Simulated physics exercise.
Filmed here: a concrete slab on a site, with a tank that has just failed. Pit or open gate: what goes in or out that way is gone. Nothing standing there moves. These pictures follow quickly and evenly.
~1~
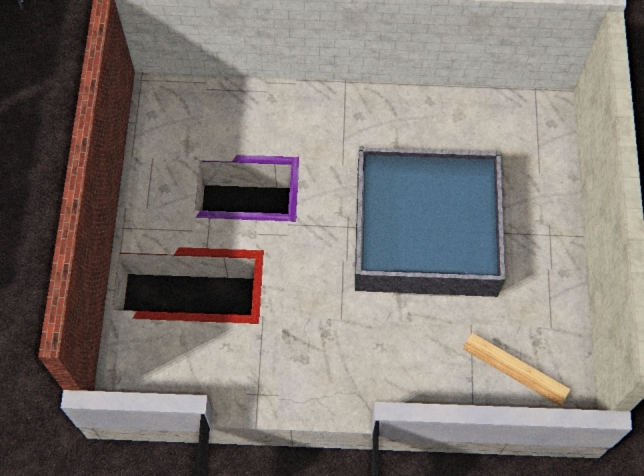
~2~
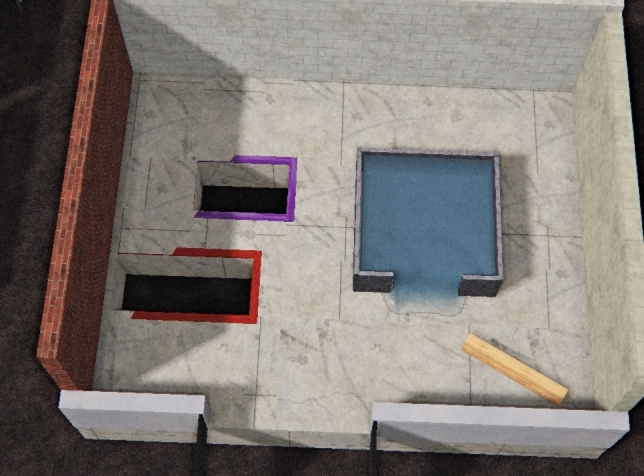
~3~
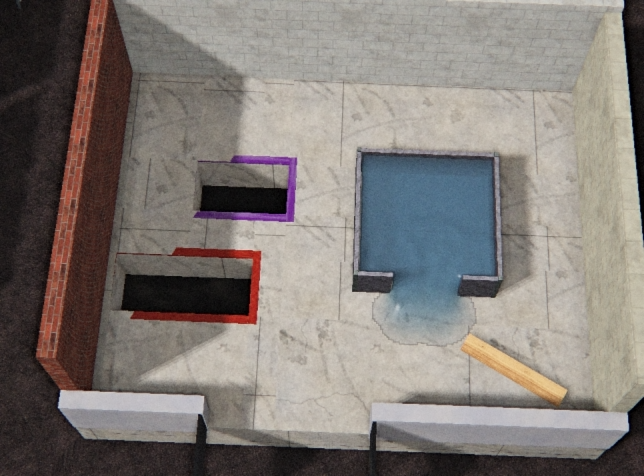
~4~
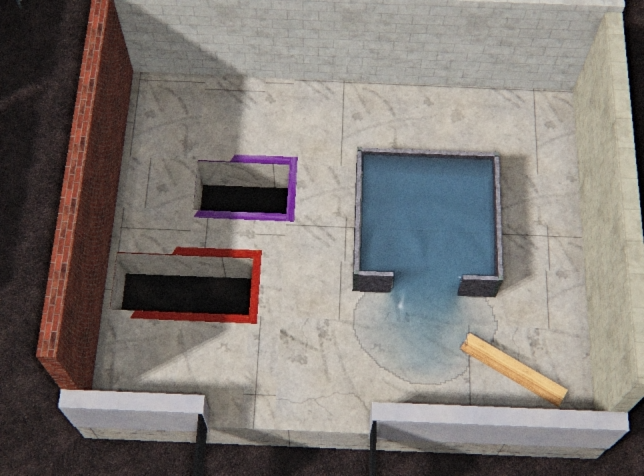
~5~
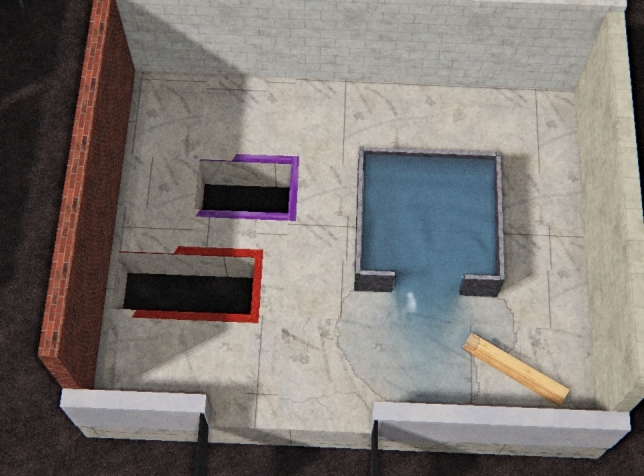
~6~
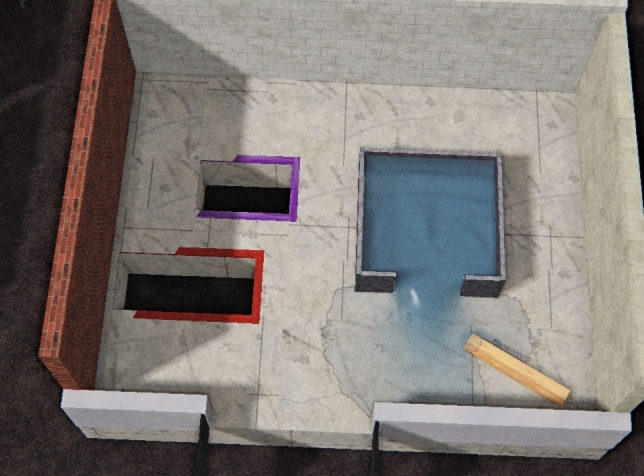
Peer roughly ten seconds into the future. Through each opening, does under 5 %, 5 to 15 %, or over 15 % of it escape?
At the end, the gate will likely win a major part beyond fifteen per cent. The red pit will likely win a middling part of five to fifteen per cent. The purple pit will likely win a minor part below five per cent.
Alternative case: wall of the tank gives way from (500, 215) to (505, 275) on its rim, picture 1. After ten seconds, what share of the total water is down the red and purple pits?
In percent: Red 12, purple 6.
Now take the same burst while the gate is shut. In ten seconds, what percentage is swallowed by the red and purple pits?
Parts in a hundred: Red 25, purple 2.
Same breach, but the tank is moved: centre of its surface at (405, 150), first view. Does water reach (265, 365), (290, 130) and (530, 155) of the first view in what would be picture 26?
Spot 1 wetted, spot 2 unwetted, and spot 3 unwetted.
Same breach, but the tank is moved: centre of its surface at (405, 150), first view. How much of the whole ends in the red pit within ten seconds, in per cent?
Share for the red pit - 2 in a hundred.
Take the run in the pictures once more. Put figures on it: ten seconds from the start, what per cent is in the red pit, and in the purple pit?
Roughly 10 and 0 %.
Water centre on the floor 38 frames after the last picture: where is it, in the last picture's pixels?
I'd say near (437, 281).
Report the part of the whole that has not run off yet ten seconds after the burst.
That works out to about 68 per cent.
A moment on, water covers 20 % of the floor; the gate 1 %, the red pit 0 %, the purple pit 0 %.
Next, water covers 25 % of the floor; the gate 4 %, the red pit 0 %, the purple pit 0 %.
Then, water covers 40 % of the floor; the gate 10 %, the red pit 0 %, the purple pit 0 %.
Later, water covers 55 % of the floor; the gate 17 %, the red pit 3 %, the purple pit 0 %.
In the end, water covers 75 % of the floor; the gate 23 %, the red pit 9 %, the purple pit 1 %.
